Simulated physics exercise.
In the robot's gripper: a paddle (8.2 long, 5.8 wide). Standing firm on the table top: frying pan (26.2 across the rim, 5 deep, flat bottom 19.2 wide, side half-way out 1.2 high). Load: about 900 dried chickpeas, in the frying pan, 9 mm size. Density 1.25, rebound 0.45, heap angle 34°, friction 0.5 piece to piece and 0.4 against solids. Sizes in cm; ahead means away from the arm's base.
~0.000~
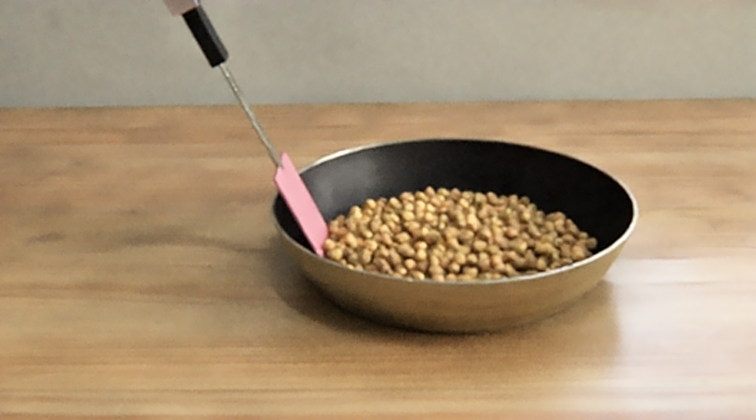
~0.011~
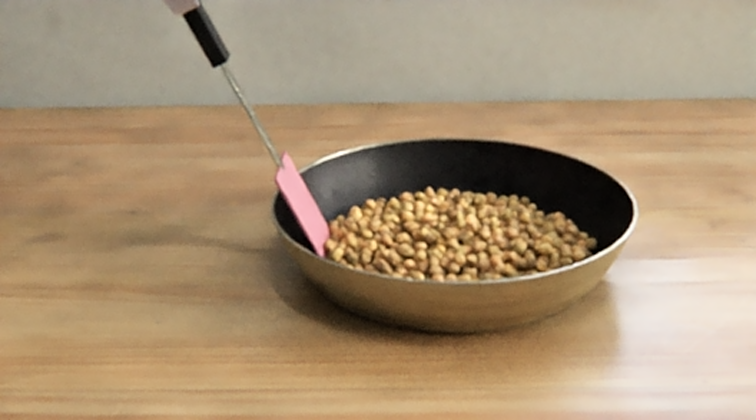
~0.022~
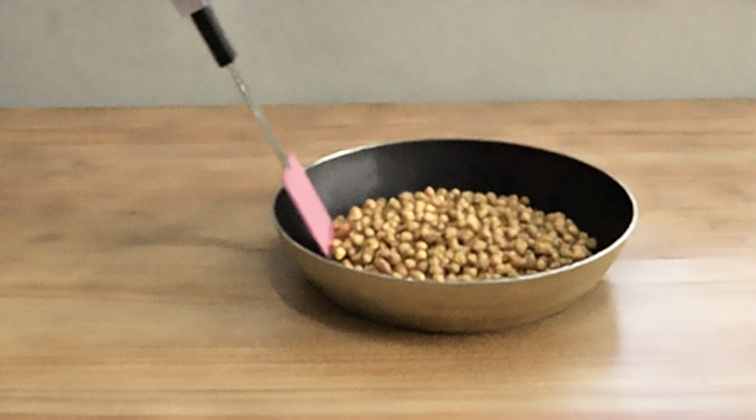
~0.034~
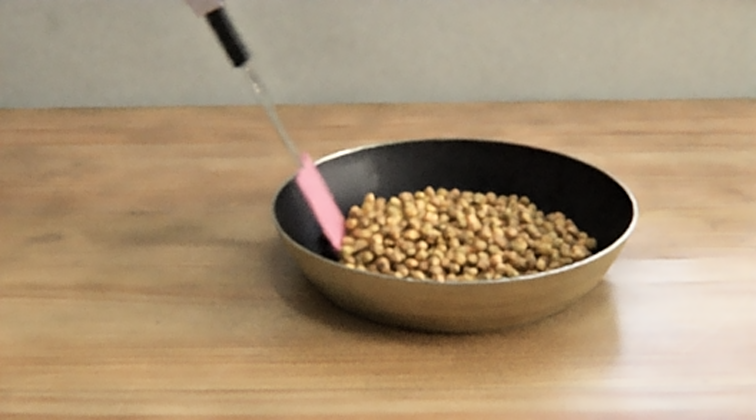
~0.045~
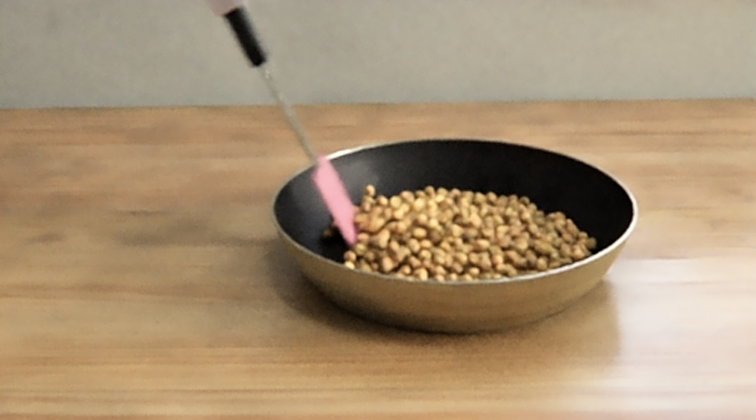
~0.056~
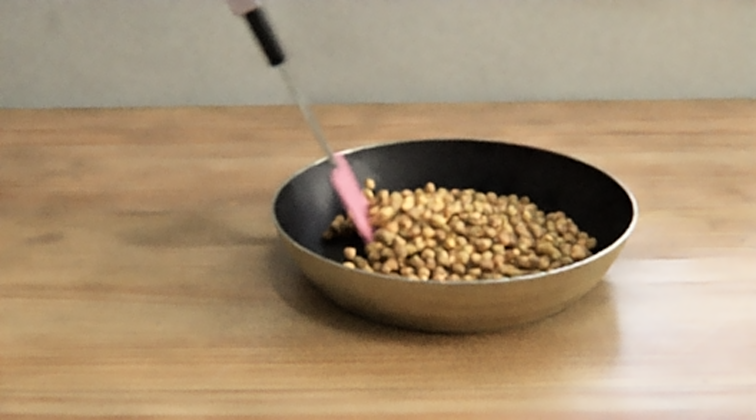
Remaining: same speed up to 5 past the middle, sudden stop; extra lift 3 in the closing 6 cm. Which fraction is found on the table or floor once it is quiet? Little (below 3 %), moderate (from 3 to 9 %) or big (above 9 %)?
On the table or floor the share is moderate, from 3 to 9 %.
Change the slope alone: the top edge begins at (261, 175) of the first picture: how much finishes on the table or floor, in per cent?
Some 5 per cent.
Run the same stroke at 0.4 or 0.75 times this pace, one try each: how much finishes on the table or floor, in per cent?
Some 0 and 0 per cent.
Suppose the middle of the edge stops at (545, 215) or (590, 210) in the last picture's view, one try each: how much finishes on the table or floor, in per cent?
About 5 and 15 per cent.
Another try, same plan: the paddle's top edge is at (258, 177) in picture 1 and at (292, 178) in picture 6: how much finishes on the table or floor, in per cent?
About 0 per cent.
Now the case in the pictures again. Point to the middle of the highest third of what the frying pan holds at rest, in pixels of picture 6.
At about (556, 230).
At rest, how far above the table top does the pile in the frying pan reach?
Roughly 5.0 cm.
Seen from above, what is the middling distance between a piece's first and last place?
About 2 cm.
After 0.08 s, sloping 65°, highest piece 6 above the table; 900 in the frying pan.
After 0.11 s, sloping 65°, highest piece 8 above the table; 900 in the frying pan.
After 0.32 s, sloping 65°, highest piece 6 above the table; 857 in the frying pan, 36 on the table or floor, 7 on the blade or in flight.
After 1.37 s, sloping 65°, highest piece 5 above the table; 857 in the frying pan, 43 on the table or floor.
In the end, 857 in the frying pan, 43 on the table or floor. That is 5 % on the table or floor.
